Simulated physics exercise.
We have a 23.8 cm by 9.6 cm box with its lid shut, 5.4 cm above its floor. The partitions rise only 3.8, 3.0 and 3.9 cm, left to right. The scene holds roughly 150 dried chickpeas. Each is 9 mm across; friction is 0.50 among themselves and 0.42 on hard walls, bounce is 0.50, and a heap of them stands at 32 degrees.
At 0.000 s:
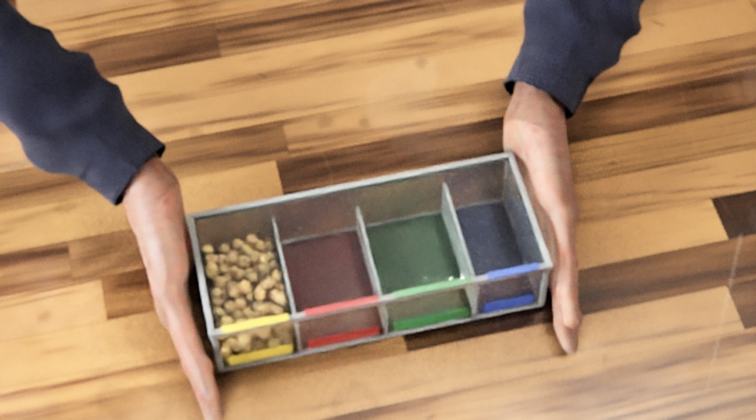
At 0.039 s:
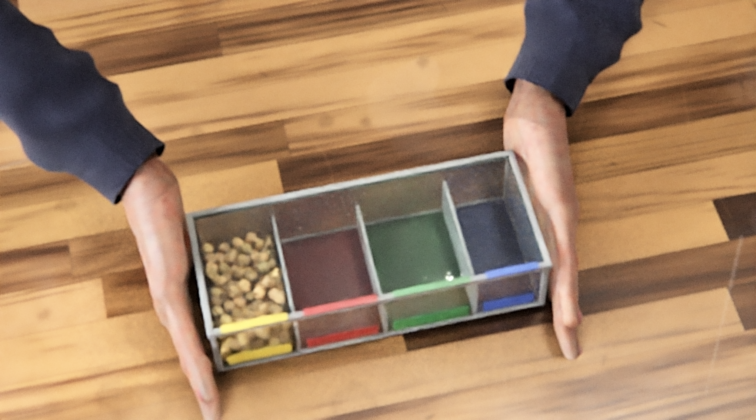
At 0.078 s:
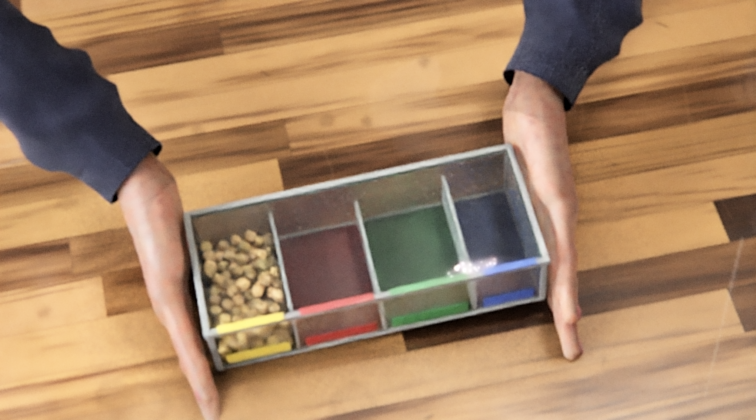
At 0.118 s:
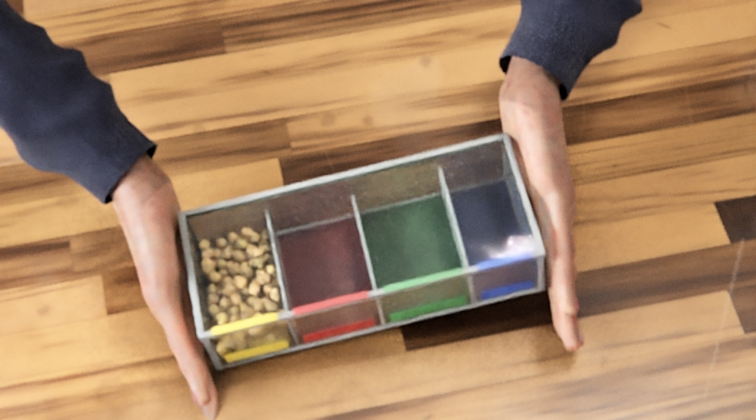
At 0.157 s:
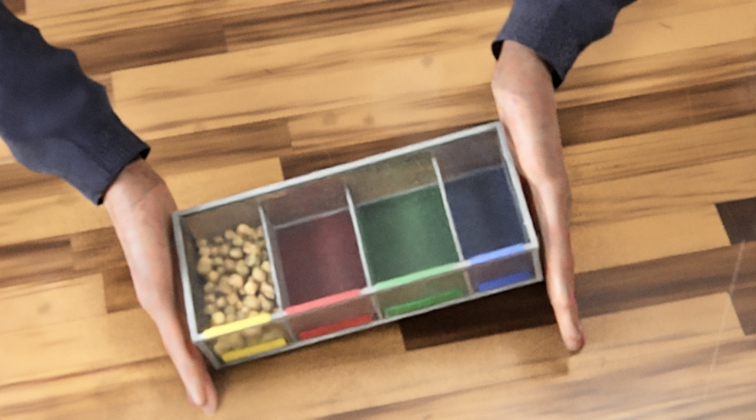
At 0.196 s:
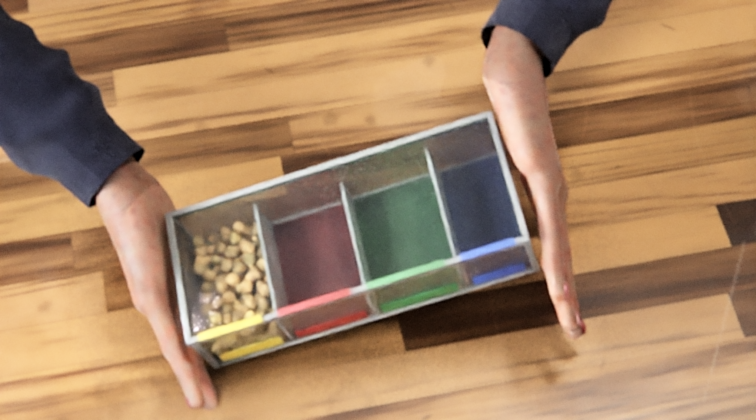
Two hands tilt a clear divided box, raising its right end, with chickpeas in the yellow section.
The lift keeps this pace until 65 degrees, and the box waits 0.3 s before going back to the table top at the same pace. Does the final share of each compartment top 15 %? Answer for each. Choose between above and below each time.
Red: Below, blue: Below, green: Below, yellow: Above.
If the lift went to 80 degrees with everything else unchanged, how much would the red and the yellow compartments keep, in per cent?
Then the red compartment would keep 0 per cent and the yellow one 100 per cent.
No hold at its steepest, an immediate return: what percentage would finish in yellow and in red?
In that case yellow keeps 100% and red keeps 0%.
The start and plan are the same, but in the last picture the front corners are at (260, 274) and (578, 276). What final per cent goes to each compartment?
Per cent at the end: Red 10; blue 0; green 5; yellow 85.
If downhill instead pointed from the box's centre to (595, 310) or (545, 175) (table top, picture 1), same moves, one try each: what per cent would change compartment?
That would be close to 10 per cent and then close to 15 per cent.
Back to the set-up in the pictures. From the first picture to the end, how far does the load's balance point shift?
Roughly 0.5 cm.
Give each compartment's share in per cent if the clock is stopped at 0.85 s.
Red = 0, blue = 0, green = 0, yellow = 100 (per cent).
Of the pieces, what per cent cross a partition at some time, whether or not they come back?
Around 0 percent.
Then, at 0.85 s, tilt 65 degrees; yellow 100 %.
Then, at 1.28 s, tilt 36 degrees; yellow 100 %.
After 1.79 s, tilt 0 degrees; yellow 100 %.
At rest (2.1 s), red 0 %, blue 0 %, green 0 %, yellow 100 %.
